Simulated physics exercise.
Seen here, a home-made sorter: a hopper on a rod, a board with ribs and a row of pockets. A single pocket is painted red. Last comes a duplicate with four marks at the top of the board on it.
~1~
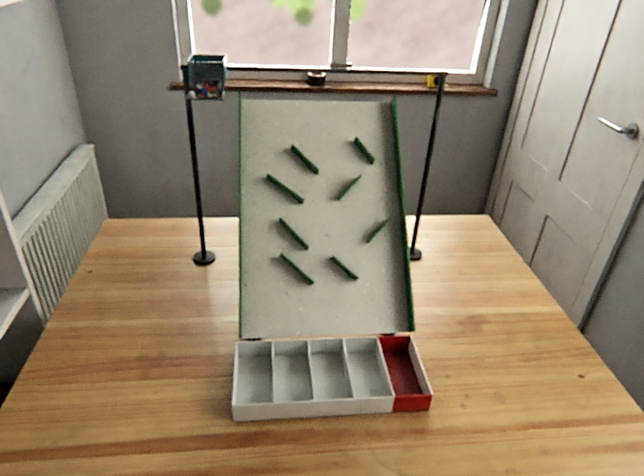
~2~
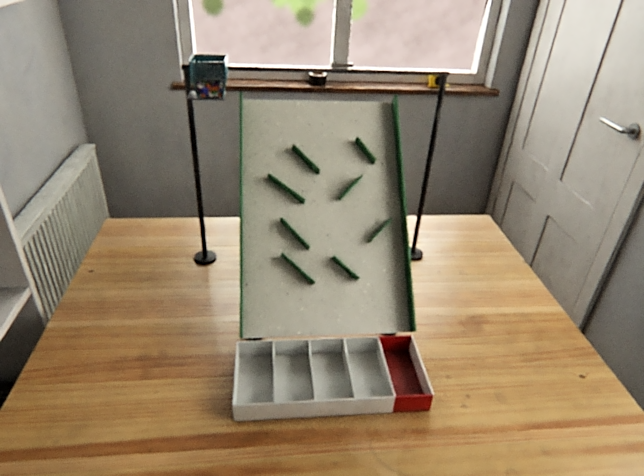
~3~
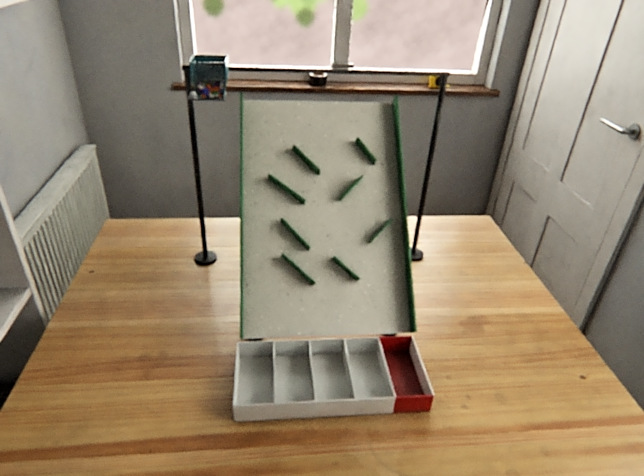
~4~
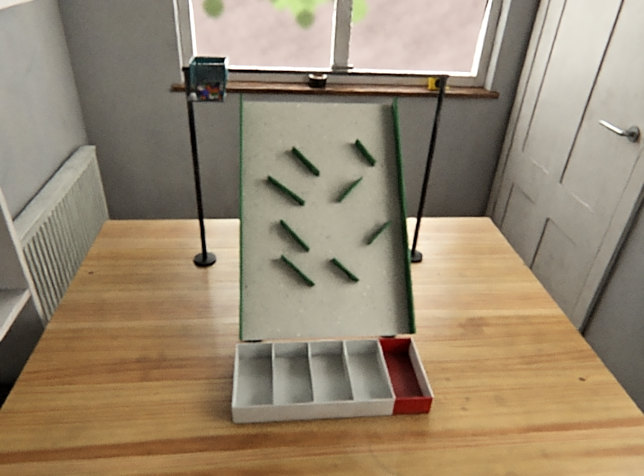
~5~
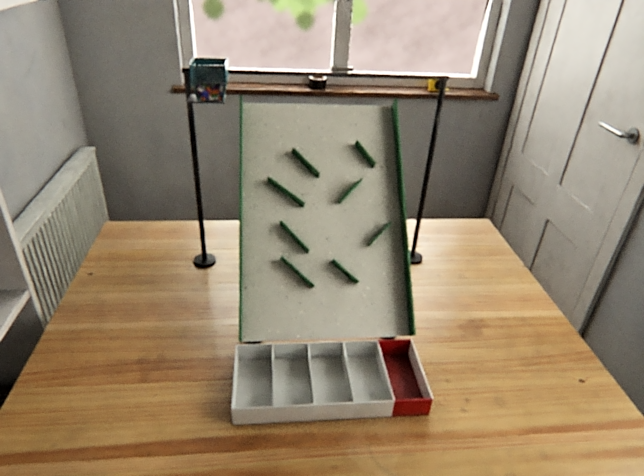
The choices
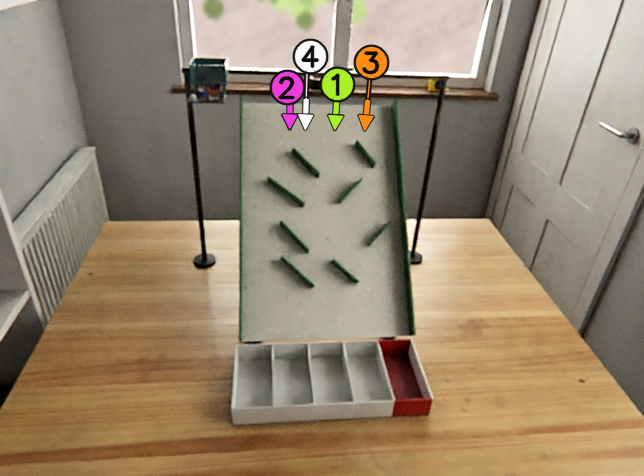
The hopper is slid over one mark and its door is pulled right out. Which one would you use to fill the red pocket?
Mark 3.
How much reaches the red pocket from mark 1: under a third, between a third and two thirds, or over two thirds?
Under a third.
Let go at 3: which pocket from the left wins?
It is the fifth one.
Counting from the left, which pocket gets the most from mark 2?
The third from the left.
On the marked copy, mark 1 meets the board at (335, 124); mark 2 meets the board at (289, 123); mark 3 meets the board at (365, 125); mark 4 meets the board at (305, 124).
With 1, a small part in the red pocket, nearly all in other pockets.
With 2, about a third in the red pocket, about two thirds in other pockets, a stray few outside the box.
With 3, about two thirds in the red pocket, a small part in other pockets, a small part held on the board, a small part outside the box.
With 4, about a quarter in the red pocket, most in other pockets.
